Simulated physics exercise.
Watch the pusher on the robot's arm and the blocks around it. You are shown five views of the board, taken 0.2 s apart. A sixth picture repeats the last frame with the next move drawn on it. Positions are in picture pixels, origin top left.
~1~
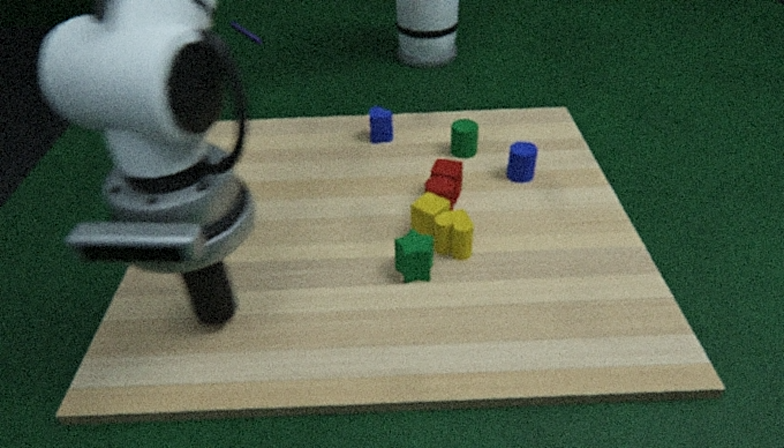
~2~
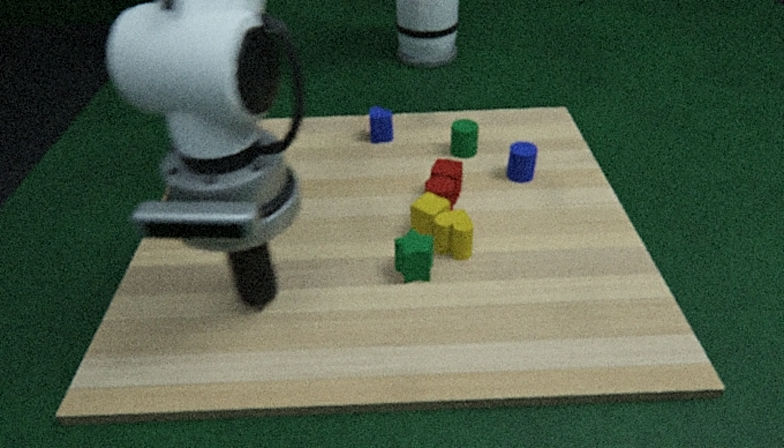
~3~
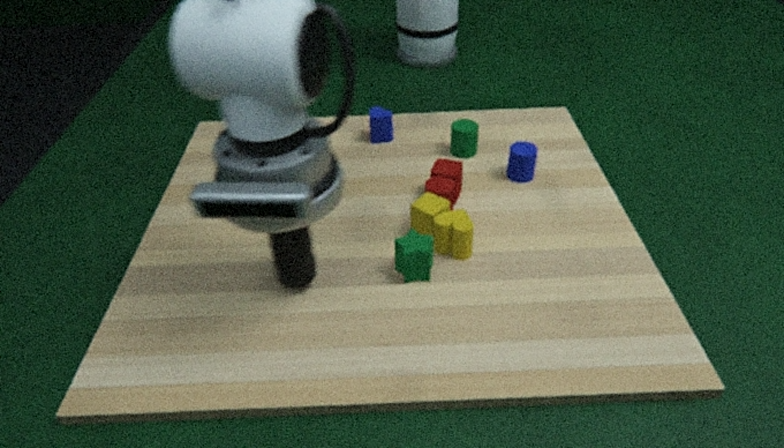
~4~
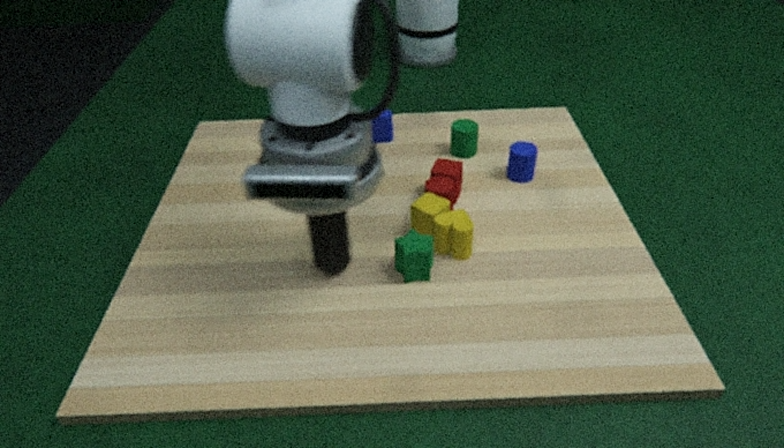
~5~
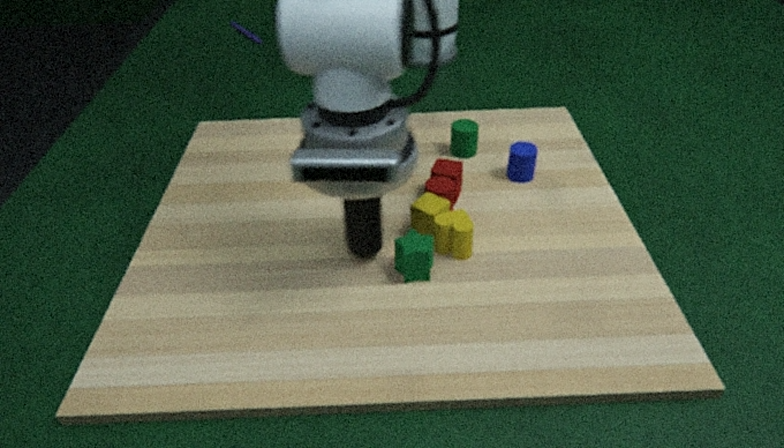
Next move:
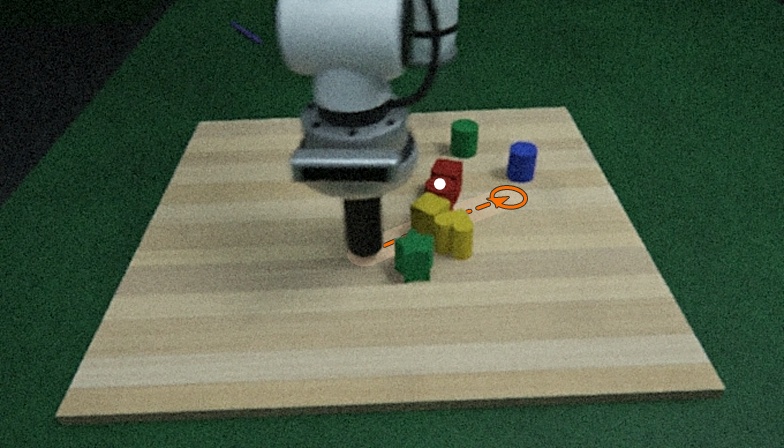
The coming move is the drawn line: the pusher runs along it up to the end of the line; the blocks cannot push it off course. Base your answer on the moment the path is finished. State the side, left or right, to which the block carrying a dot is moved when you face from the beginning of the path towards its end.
The shift is leftward.
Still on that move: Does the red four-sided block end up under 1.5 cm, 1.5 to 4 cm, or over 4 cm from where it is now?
Between 1.5 and 4 cm.
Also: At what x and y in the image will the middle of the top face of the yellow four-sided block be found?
At roughly (498, 197).
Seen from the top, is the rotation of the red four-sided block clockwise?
The answer is no.
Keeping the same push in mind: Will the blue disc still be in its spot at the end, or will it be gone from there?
Once the pusher is done, the blue disc remains in the old spot.
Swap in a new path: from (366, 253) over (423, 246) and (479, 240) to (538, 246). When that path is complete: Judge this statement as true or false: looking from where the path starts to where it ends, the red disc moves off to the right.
That claim is false.
The drawn path runs from (366, 253) to (509, 197); the dot is on the red disc.
What follows on the original path. One third of the way, pusher (417, 224); yellow four-sided block (450, 201), turned 35° clockwise; red disc (451, 181); red four-sided block (448, 164).
Two thirds of the way, pusher (465, 205); yellow four-sided block (494, 197), turned 105° clockwise; red disc (474, 167); red four-sided block (451, 157), turned 55° anticlockwise.
At the end, pusher (510, 189); yellow four-sided block (498, 197), turned 110° clockwise; red disc (490, 156); red four-sided block (451, 157), turned 65° anticlockwise; yellow heart block not moved; blue disc not moved.
